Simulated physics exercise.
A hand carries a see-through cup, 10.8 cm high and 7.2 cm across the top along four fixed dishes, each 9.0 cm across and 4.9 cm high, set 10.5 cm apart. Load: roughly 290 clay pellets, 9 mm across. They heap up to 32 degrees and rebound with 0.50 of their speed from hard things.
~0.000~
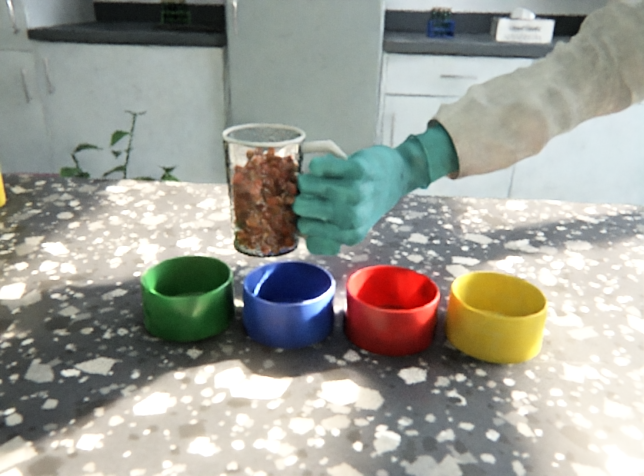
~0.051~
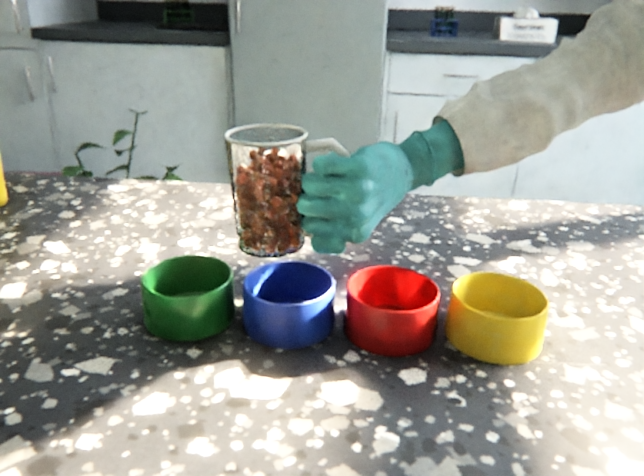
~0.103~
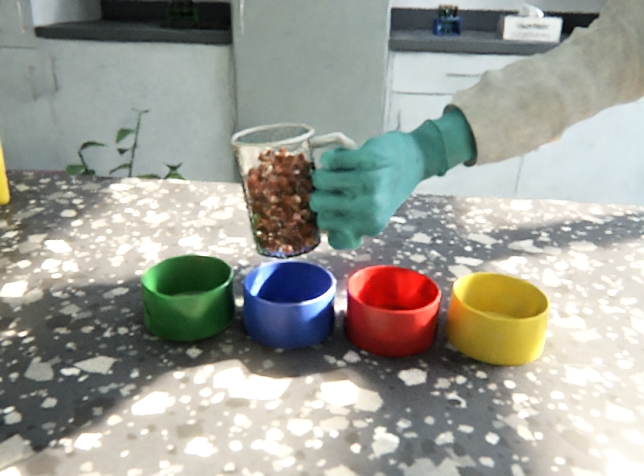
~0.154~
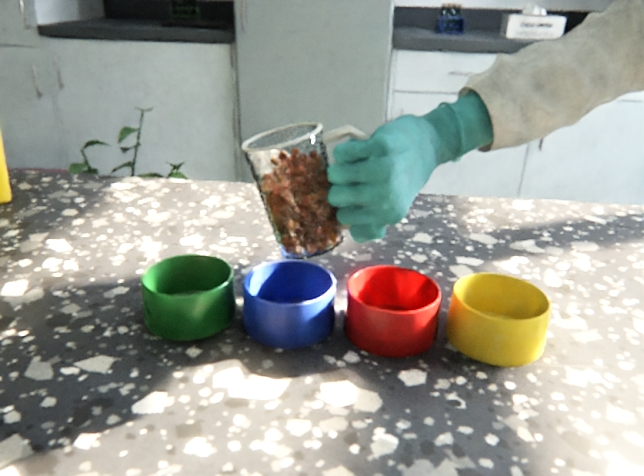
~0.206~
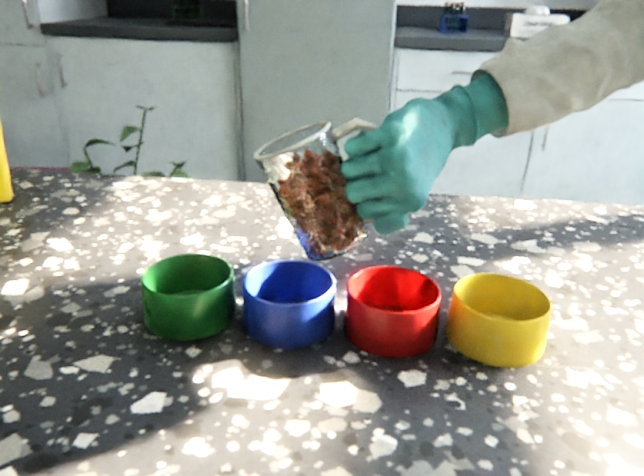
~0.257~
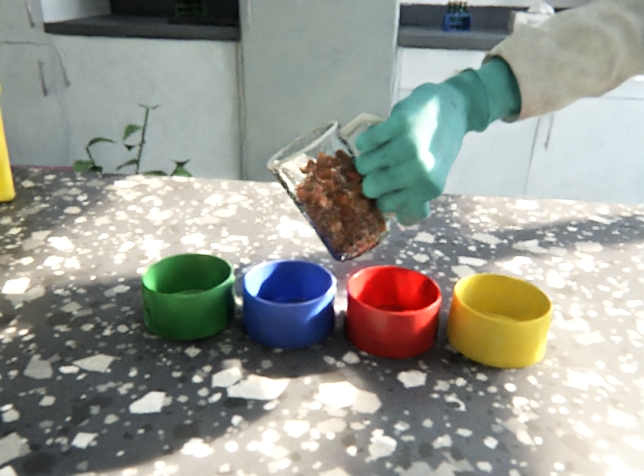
The clip opens with a green-gloved hand holding a clear cup of reddish-brown pieces upright behind four dishes, green, blue, red and yellow, on a speckled counter. The hand moves the cup to the right while tilting it steadily leftward, until it leans noticeably behind the blue and red dishes.
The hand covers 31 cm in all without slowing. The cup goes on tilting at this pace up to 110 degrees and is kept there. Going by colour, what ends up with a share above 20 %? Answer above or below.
Red below, blue below, green below, yellow above, counter below.
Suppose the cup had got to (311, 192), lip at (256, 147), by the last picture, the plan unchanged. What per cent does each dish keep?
Red 0, blue 0, green 0, yellow 100.
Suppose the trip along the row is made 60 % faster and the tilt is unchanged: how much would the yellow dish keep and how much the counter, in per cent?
Yellow 100, counter 0.
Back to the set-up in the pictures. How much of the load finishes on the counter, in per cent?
Roughly 5 per cent.
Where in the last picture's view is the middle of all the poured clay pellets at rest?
Near (497, 319).
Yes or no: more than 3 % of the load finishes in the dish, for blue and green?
Blue no; green no.
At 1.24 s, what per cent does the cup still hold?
About 45 per cent.
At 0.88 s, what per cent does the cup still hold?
Roughly 75 per cent.
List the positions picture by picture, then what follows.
In the first picture, cup at (265, 191), tilt 0 degrees, lip at (225, 133), moved 0.0 cm; middle of the pieces at (269, 205); green dish at (187, 275); blue dish at (289, 281); red dish at (392, 288); yellow dish at (499, 294).
In the second picture, cup at (269, 191), tilt 2 degrees, lip at (227, 134), moved 0.4 cm; middle of the pieces at (273, 205).
In the third picture, cup at (281, 191), tilt 7 degrees, lip at (234, 138), moved 1.4 cm; middle of the pieces at (286, 205).
In the fourth picture, cup at (298, 192), tilt 16 degrees, lip at (244, 145), moved 3.1 cm; middle of the pieces at (305, 205).
In the fifth picture, cup at (315, 193), tilt 24 degrees, lip at (256, 154), moved 4.7 cm; middle of the pieces at (324, 205).
In the sixth picture, cup at (333, 194), tilt 33 degrees, lip at (270, 163), moved 6.4 cm; middle of the pieces at (344, 205); green dish at (188, 273); blue dish at (289, 281); red dish at (394, 289); yellow dish at (502, 297). Its pace works out near 165 degrees a second; the hand travels 32 cm a second.
After 0.63 s, tilt 95 degrees; cup holds 100 %.
After 0.88 s, tilt 110 degrees; cup holds 75 %, red 5 %, yellow 10 %.
After 1.24 s, tilt 110 degrees; cup holds 45 %, red 5 %, yellow 45 %.
By 2.8 s all is still; red 5 %, blue 0 %, green 0 %, yellow 85 %, counter 5 %.
